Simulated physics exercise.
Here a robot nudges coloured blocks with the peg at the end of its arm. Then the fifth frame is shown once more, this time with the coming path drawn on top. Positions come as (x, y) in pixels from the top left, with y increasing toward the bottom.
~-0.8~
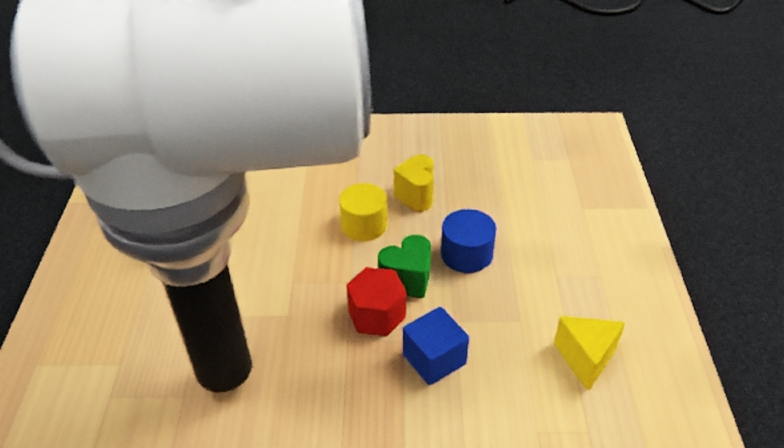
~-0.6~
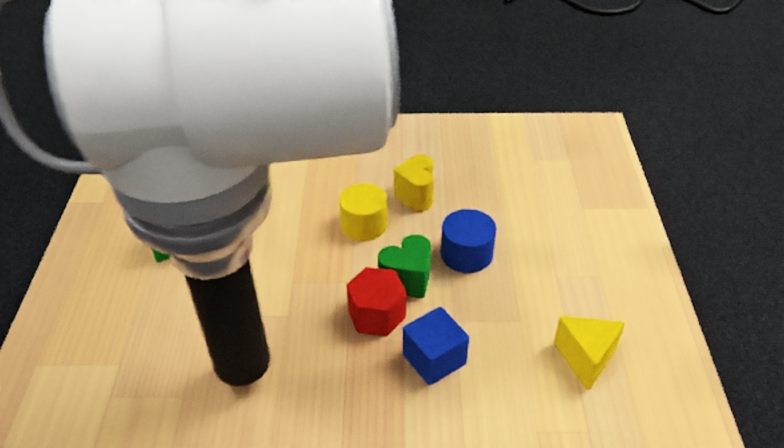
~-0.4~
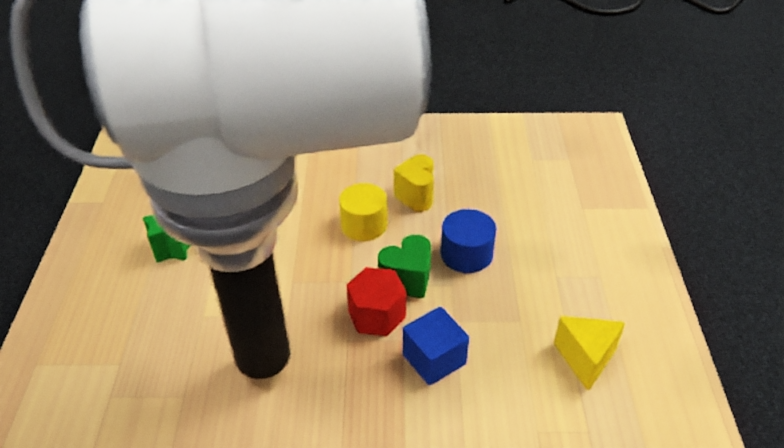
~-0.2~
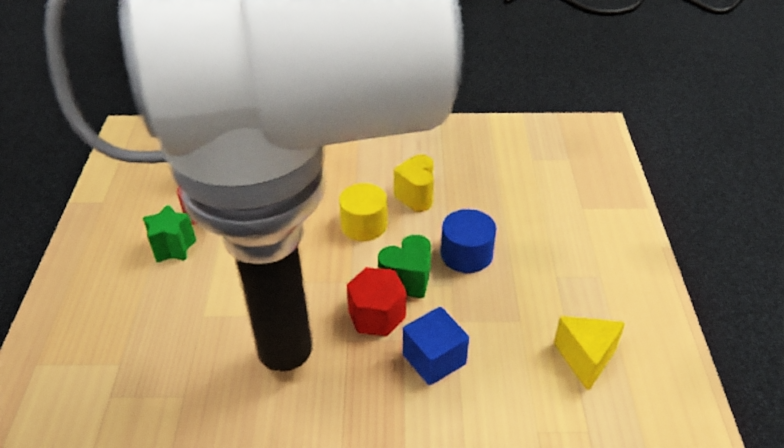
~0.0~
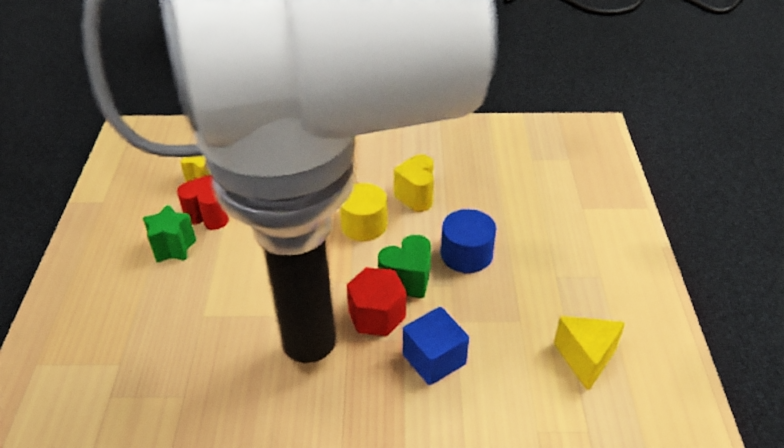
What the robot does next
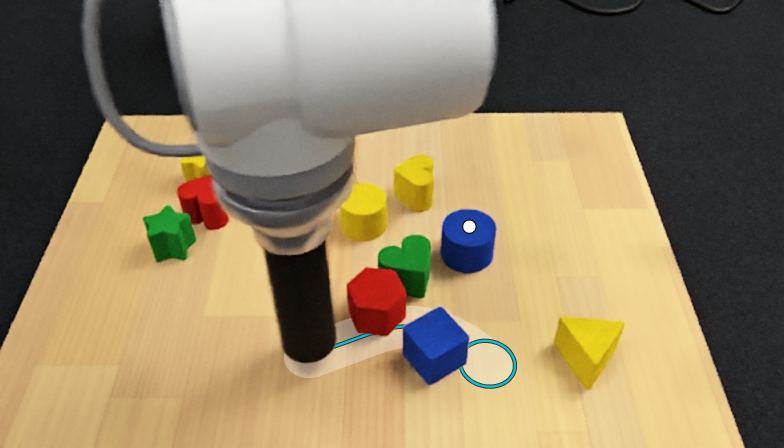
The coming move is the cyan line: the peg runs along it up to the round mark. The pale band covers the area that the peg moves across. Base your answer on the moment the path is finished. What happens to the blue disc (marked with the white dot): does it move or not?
Not moved.
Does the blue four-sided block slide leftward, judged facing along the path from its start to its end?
In short: No.
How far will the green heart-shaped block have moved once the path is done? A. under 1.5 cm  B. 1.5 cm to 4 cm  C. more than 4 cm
The one that fits is B, 1.5 cm to 4 cm.
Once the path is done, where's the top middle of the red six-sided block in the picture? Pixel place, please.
Top centre: (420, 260).
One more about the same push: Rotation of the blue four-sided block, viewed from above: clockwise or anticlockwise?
The block spins clockwise.
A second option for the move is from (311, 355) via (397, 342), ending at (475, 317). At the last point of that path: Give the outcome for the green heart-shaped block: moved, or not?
Put simply, it goes somewhere else.
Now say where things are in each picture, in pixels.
In the first picture, lower end of the peg (224, 369), tops of blocks, red six-sided block (376, 288), green heart-shaped block (408, 253), blue four-sided block (436, 332), blue disc (469, 227).
In the second picture, peg (243, 363), blocks as before.
In the third picture, peg (263, 356), blocks as before.
In the fourth picture, peg (285, 349), blocks as before.
In the fifth picture, peg (309, 341), red six-sided block (376, 288), green heart-shaped block (408, 253), blue four-sided block (436, 332), blue disc (469, 227).
The drawn path runs from (311, 355) over (372, 333) and (434, 330) to (487, 363); the dot is on the blue disc.
The first path, step by step. One third of the way, peg (371, 319); red six-sided block (401, 271), turned 25° anticlockwise; green heart-shaped block (419, 236).
Two thirds of the way, peg (435, 316); red six-sided block (420, 260), turned 60° anticlockwise; green heart-shaped block (418, 226); blue four-sided block (458, 344), turned 25° clockwise.
At the end, peg (489, 349); red six-sided block (420, 260), turned 60° anticlockwise; green heart-shaped block (418, 226); blue four-sided block (486, 383), turned 55° clockwise; blue disc not moved.
